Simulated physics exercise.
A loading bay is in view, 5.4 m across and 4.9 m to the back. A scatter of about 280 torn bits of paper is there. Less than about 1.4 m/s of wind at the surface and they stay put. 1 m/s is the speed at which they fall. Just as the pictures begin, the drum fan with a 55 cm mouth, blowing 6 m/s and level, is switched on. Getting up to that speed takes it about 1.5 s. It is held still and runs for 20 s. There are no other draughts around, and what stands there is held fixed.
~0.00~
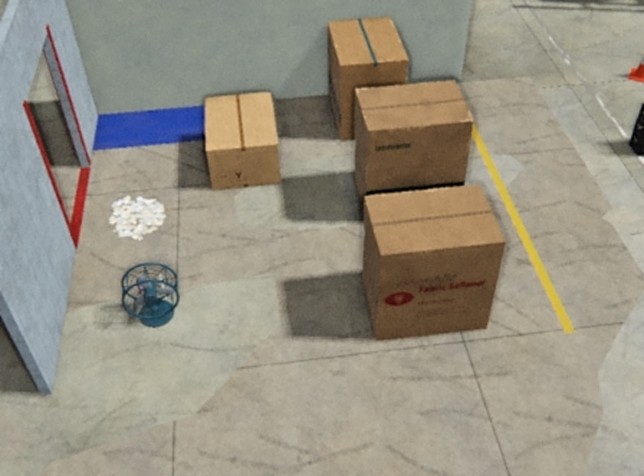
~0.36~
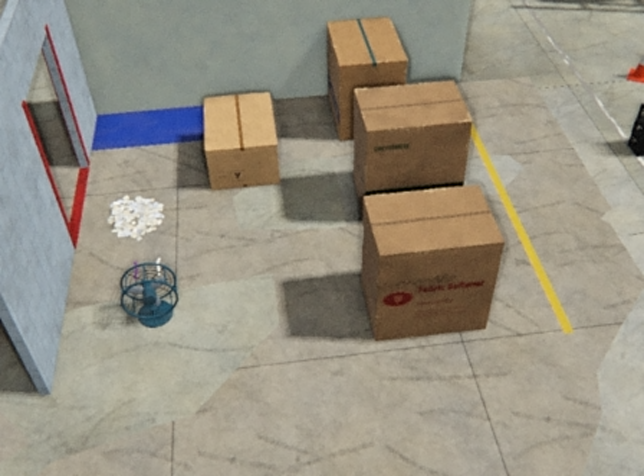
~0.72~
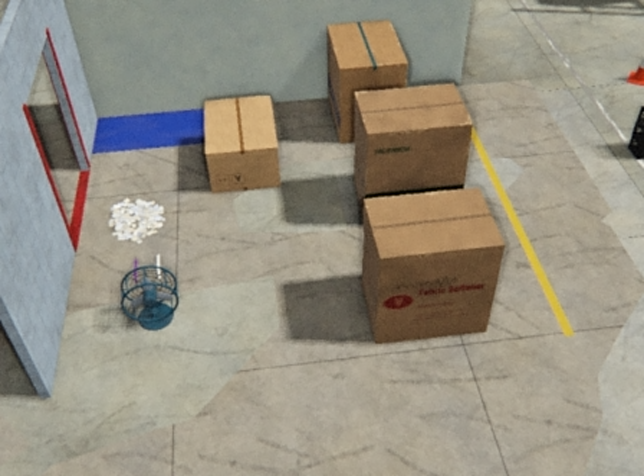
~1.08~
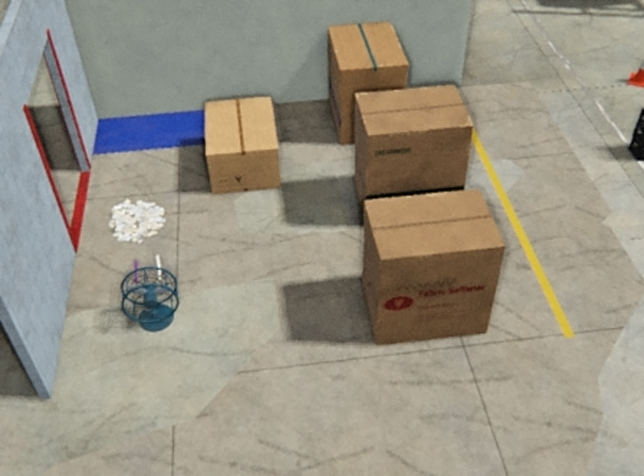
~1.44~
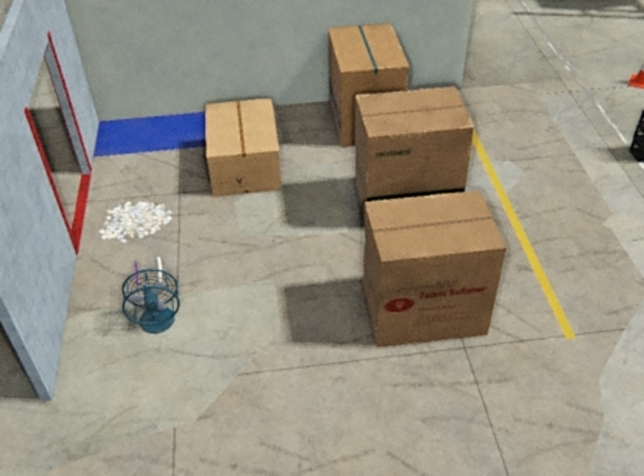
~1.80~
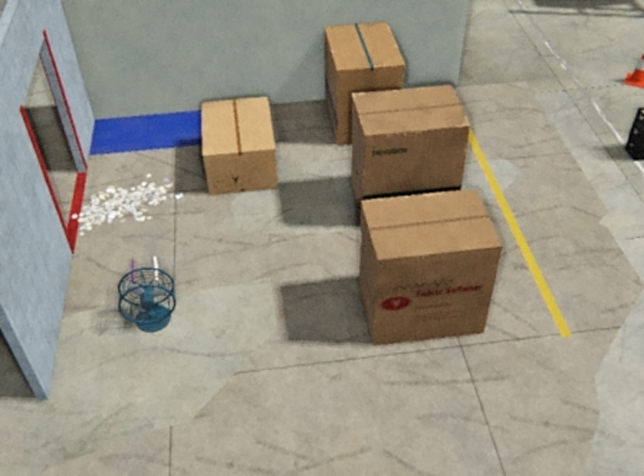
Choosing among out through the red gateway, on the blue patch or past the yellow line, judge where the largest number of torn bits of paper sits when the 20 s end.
The largest number sits at the red one.
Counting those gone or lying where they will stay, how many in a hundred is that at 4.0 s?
Close to 15 % of them.
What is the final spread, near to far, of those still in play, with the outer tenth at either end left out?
Roughly 1.6 m.
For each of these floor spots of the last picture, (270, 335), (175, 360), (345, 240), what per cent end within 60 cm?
Estimates in listed order: 0 %; 0 %; 15 %.
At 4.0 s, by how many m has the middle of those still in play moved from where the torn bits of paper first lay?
My estimate is about 1.4 m.
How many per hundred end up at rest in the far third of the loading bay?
I'd put it at about 15 percent.
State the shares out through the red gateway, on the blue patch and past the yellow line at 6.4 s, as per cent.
Shares come out near 60 % for red, 4 % for blue and 0 % for yellow.
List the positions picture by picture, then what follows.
In the first picture, the middle of the torn bits of paper is near (136, 217), none has stirred yet and the mouth of the drum fan is at (150, 291).
In the second picture, the middle of the torn bits of paper is near (134, 215), none has stirred yet, the yellow line is centred on (502, 185), the red gateway is centred on (82, 204) and the blue patch is centred on (151, 127).
In the third picture, the middle of the torn bits of paper is near (135, 218), none has stirred yet, the top of a large carton is at (239, 123) and the top of a large carton is at (412, 107).
In the fourth picture, the middle of the torn bits of paper is near (135, 219) and none has stirred yet.
In the fifth picture, the middle of the torn bits of paper is near (134, 220), the farthest in sight from the drum fan is at (117, 206) and about 40 % have left their places.
In the sixth picture, the middle of the torn bits of paper is near (121, 203), the farthest in sight from the drum fan is at (149, 176) and about 95 % have left their places.
After 4.0 s the count stands so, 0 % are past the yellow line, 42 % out through the red gateway and 18 % on the blue patch; the middle of those still in play is near (93, 159).
After 6.4 s the count stands so, 0 % are past the yellow line, 59 % out through the red gateway and 4 % on the blue patch; the middle of those still in play is near (74, 181).
After 11.0 s the count stands so, 0 % are past the yellow line, 63 % out through the red gateway and 0 % on the blue patch; the middle of those still in play is near (66, 198).
After 20.0 s, at the end, 0 % are past the yellow line, 65 % out through the red gateway and 0 % on the blue patch; the middle of those still in play is near (65, 201).
